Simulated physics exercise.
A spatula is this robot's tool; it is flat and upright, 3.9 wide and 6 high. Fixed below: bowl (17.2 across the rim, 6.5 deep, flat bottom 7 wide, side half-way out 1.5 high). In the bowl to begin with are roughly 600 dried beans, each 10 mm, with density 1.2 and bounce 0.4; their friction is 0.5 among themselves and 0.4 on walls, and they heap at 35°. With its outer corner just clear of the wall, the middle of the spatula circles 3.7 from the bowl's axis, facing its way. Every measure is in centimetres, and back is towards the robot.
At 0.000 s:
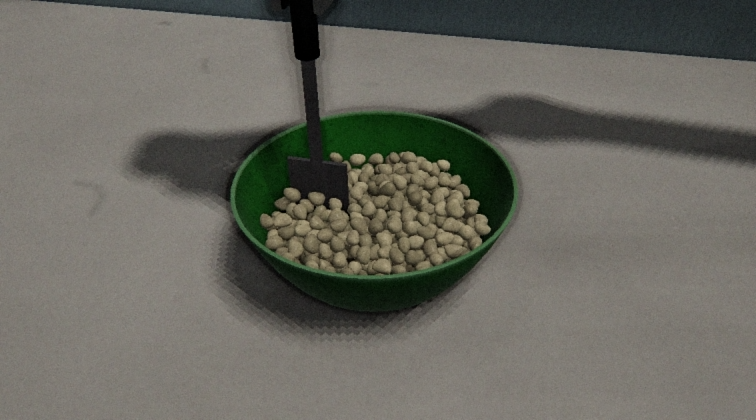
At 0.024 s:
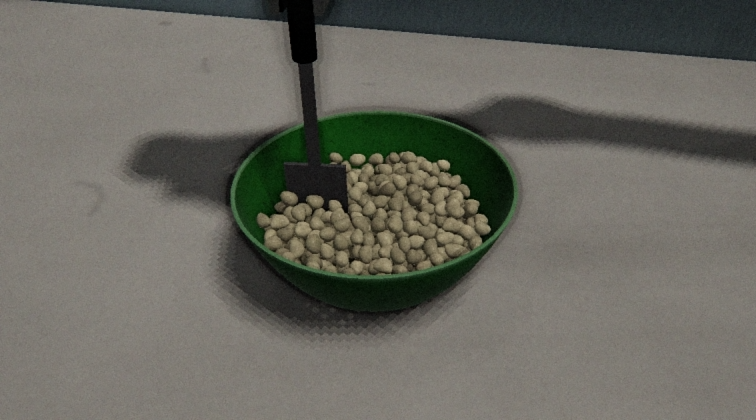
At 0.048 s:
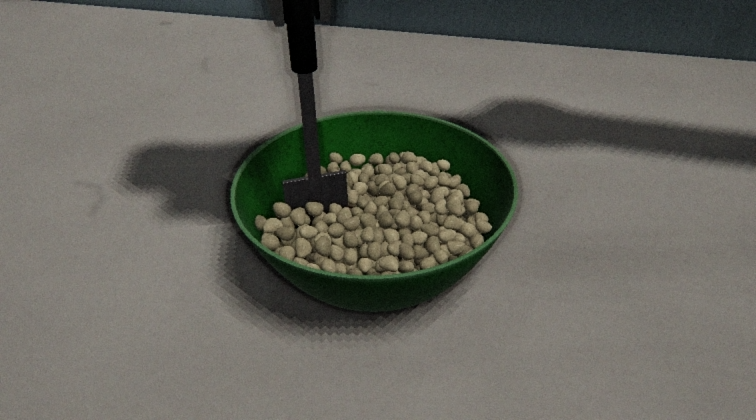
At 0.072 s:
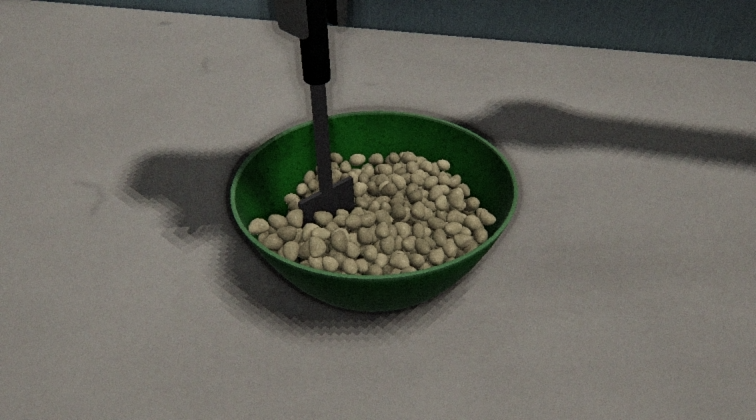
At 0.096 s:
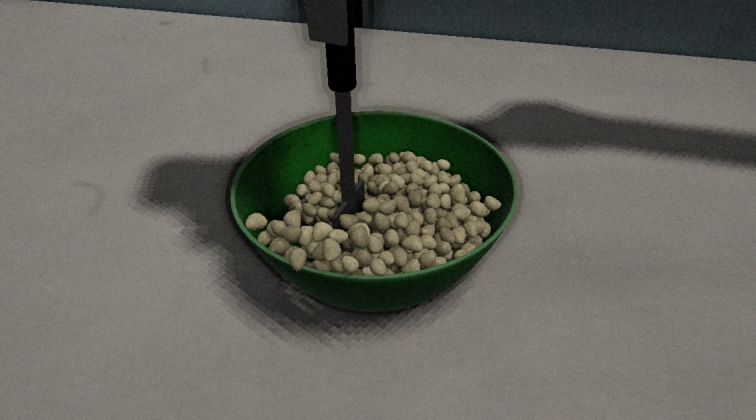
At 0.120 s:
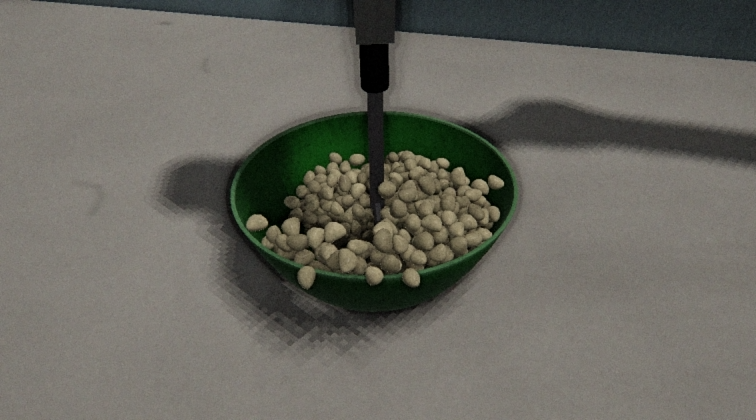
Robot arm pushing a spatula down into a green bowl of dried beans and sweeping rightward, shoving several over the near rim.
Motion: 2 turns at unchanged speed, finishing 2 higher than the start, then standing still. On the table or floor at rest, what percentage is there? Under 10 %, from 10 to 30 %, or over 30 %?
Over 30 %.
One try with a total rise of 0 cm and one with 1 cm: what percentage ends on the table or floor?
Around 55 percent, then 45 percent.
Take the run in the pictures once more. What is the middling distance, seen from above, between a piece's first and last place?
Near 10 cm.
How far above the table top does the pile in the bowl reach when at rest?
6.5 cm or so.
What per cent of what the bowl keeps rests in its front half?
Around 50 percent of it.
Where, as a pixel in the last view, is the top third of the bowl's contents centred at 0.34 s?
Upper-third centre: Approx. (297, 174) px.
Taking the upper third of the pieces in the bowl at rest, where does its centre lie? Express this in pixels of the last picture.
Roughly pixel (390, 214).
After 0.34 s, 344° round, highest piece 12 above the table; 414 in the bowl, 91 on the table or floor, 98 in flight or on the tool.
After 0.56 s, 220° round, highest piece 8 above the table; 344 in the bowl, 242 on the table or floor, 17 in flight or on the tool.
After 0.87 s, 0° round, highest piece 7 above the table; 338 in the bowl, 265 on the table or floor.
After 1.57 s, 0° round, highest piece 7 above the table; 338 in the bowl, 265 on the table or floor.
In the end, 338 in the bowl, 265 on the table or floor. That is 44 % on the table or floor.
